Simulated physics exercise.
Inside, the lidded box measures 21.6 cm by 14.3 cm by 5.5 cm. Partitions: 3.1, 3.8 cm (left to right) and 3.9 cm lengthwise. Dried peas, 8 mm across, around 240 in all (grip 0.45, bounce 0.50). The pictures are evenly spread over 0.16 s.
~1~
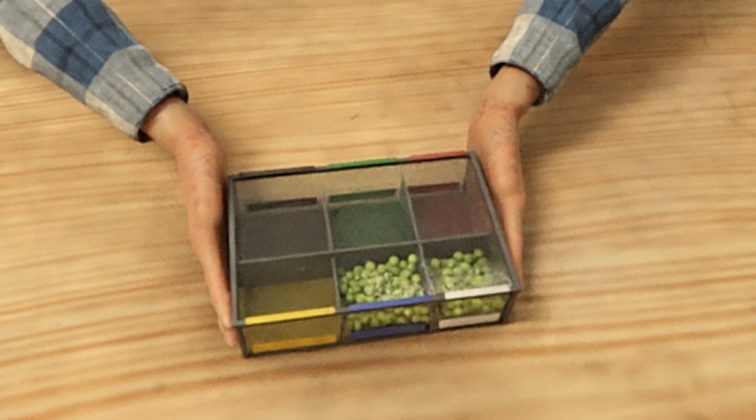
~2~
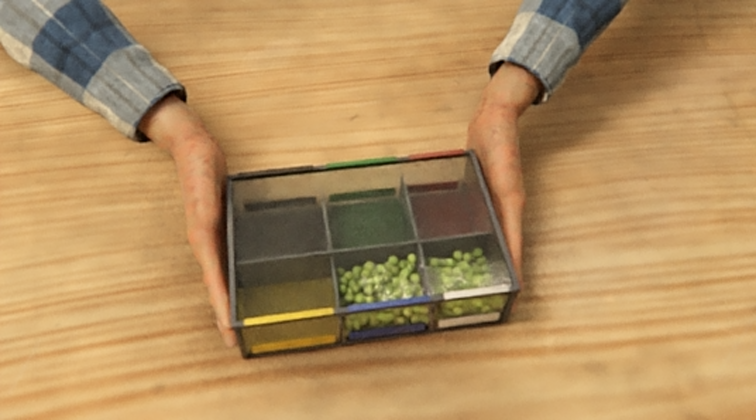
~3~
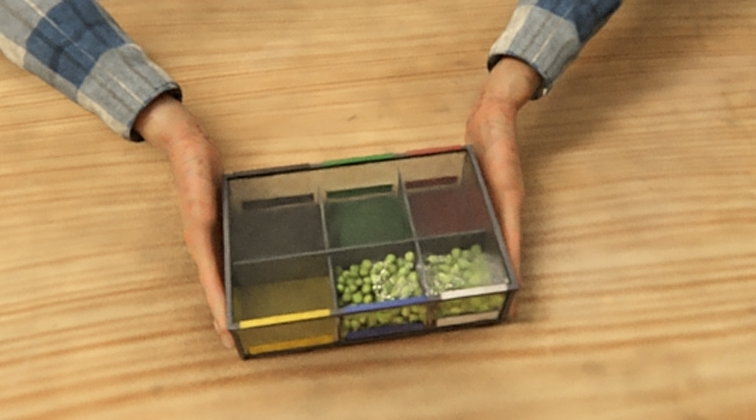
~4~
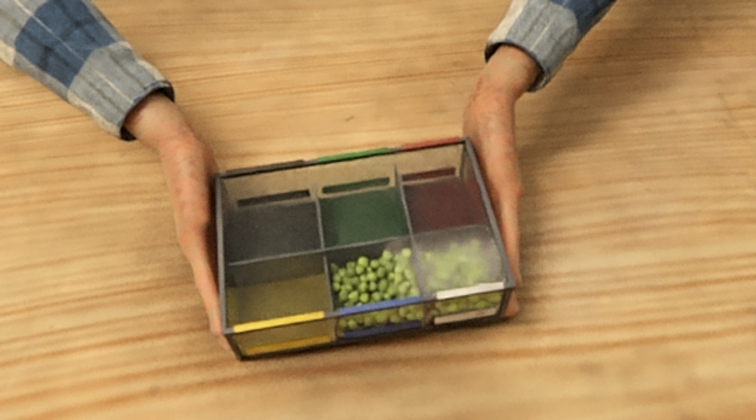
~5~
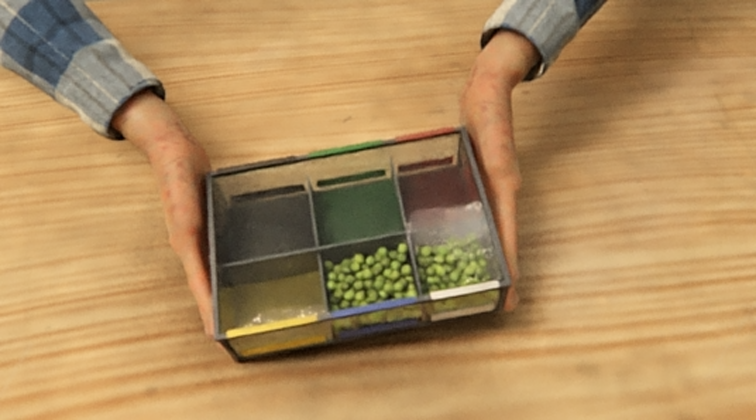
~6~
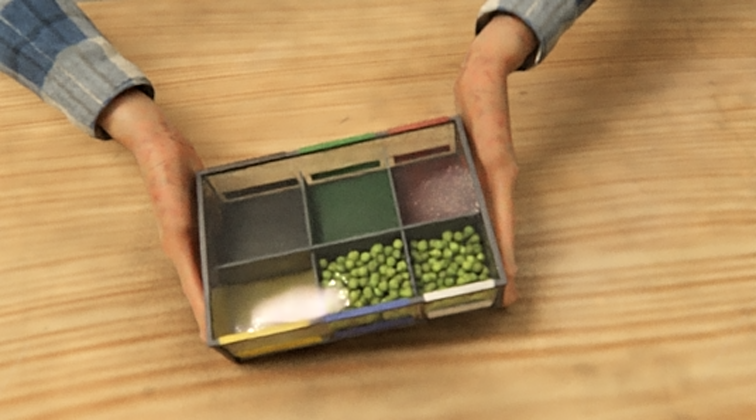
On a wooden table, two hands gradually tilting a lidded six-compartment box down toward its left front corner, peas staying in two compartments.
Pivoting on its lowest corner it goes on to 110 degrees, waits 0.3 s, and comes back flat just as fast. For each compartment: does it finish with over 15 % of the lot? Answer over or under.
Red: Under, blue: Over, green: Under, yellow: Over, white: Over, black: Under.
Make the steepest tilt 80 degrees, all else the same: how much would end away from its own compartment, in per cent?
Some 25 per cent.
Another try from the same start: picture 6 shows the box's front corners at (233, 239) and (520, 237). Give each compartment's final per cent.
Red 15, blue 40, green 5, yellow 0, white 40, black 0.
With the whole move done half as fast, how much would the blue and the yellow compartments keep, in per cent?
Then: Blue 25, yellow 40.
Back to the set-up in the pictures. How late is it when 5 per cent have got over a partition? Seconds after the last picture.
At about 0.50 s.
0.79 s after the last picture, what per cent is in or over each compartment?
Red 0; blue 40; green 0; yellow 20; white 35; black 0.
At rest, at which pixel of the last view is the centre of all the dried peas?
Near (370, 315).
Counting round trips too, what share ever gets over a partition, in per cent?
About 35 per cent.
Then, 0.79 s after the last picture, tilt 110 degrees; blue 40 %, yellow 20 %, white 35 %.
Then, 1.32 s after the last picture, tilt 61 degrees; blue 40 %, yellow 25 %, white 35 %.
Then, 1.91 s after the last picture, tilt 0 degrees; blue 40 %, yellow 25 %, white 35 %.
In the end, red 0 %, blue 40 %, green 0 %, yellow 25 %, white 35 %, black 0 %.
